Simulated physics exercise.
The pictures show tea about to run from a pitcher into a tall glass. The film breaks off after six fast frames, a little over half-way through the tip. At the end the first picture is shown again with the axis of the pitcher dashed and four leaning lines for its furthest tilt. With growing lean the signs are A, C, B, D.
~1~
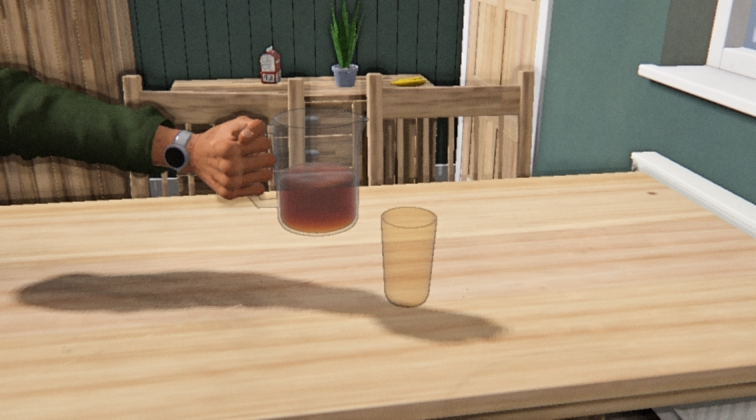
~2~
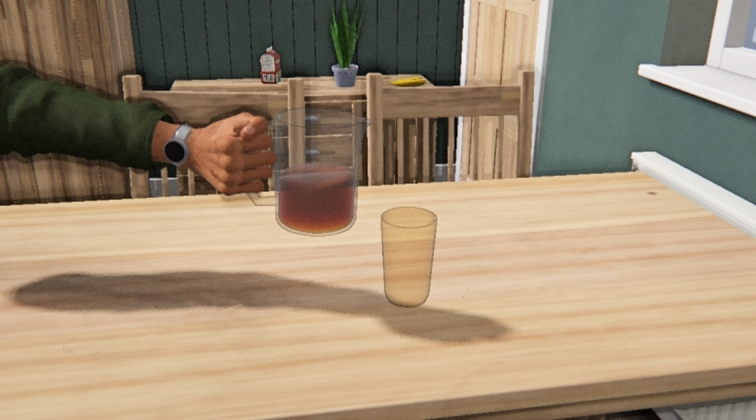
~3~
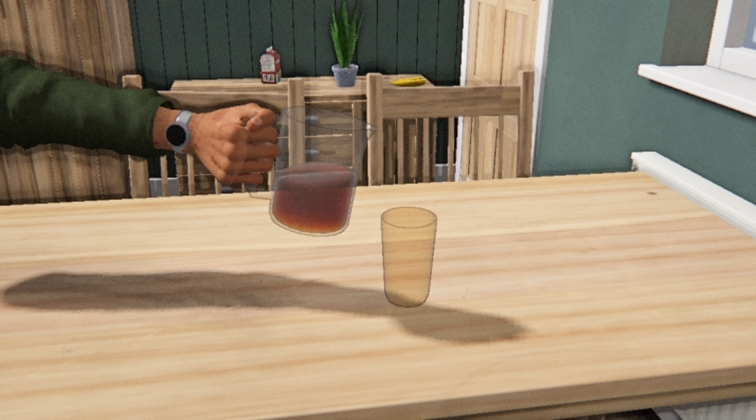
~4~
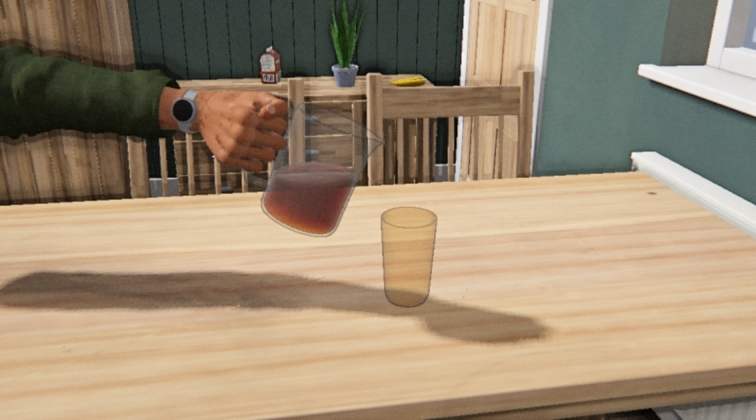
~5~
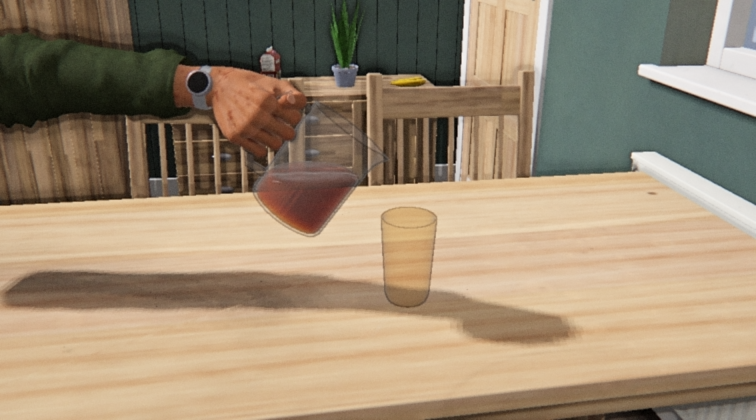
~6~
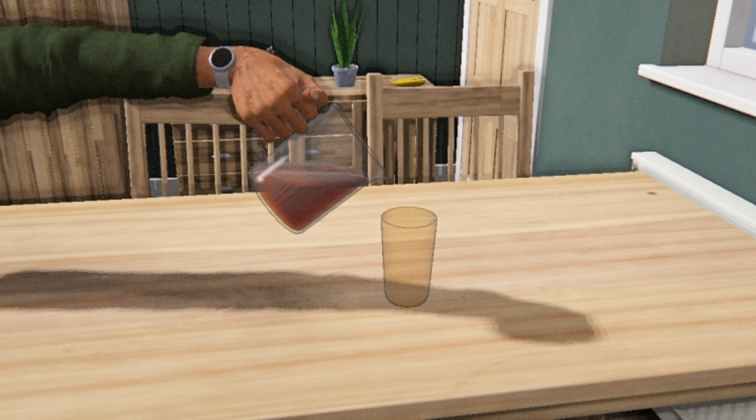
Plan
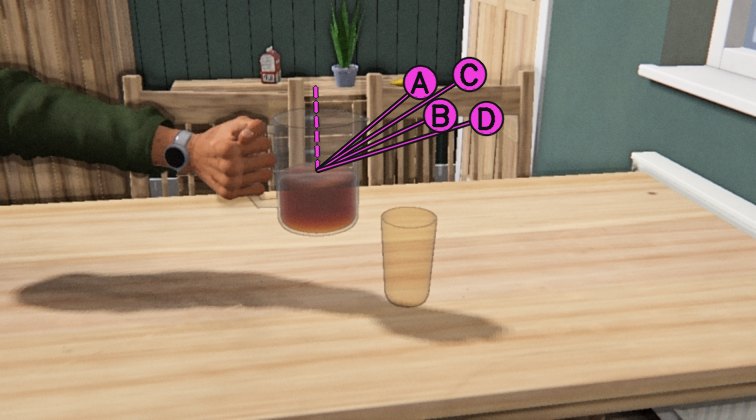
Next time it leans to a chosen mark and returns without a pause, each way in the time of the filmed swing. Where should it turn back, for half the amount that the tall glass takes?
The best line is D.
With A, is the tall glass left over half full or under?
Under half.
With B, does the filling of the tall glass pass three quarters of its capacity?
No, it does not.
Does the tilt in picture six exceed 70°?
No, it does not.
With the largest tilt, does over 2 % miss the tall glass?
No, it does not.
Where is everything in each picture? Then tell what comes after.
The first picture shows upright, lip at (367, 118); rim of the tall glass round (409, 217); nothing has left yet.
The second picture shows tipped about 3°, lip at (369, 121); nothing has left yet.
The third picture shows tipped about 11°, lip at (375, 128); nothing has left yet.
The fourth picture shows tipped about 23°, lip at (382, 141); nothing has left yet.
The fifth picture shows tipped about 38°, lip at (387, 158); nothing has left yet.
The sixth picture shows tipped about 53°, lip at (387, 176); nothing has left yet.
On the marked copy, A at (408, 94); B at (423, 121); C at (455, 83); D at (469, 122).
For line A, nothing reaches the tall glass.
For line B, the tall glass ends with about 29 % of what it can hold.
For line C, the tall glass ends with about 9 % of what it can hold.
For line D, the tall glass ends with about 54 % of what it can hold.
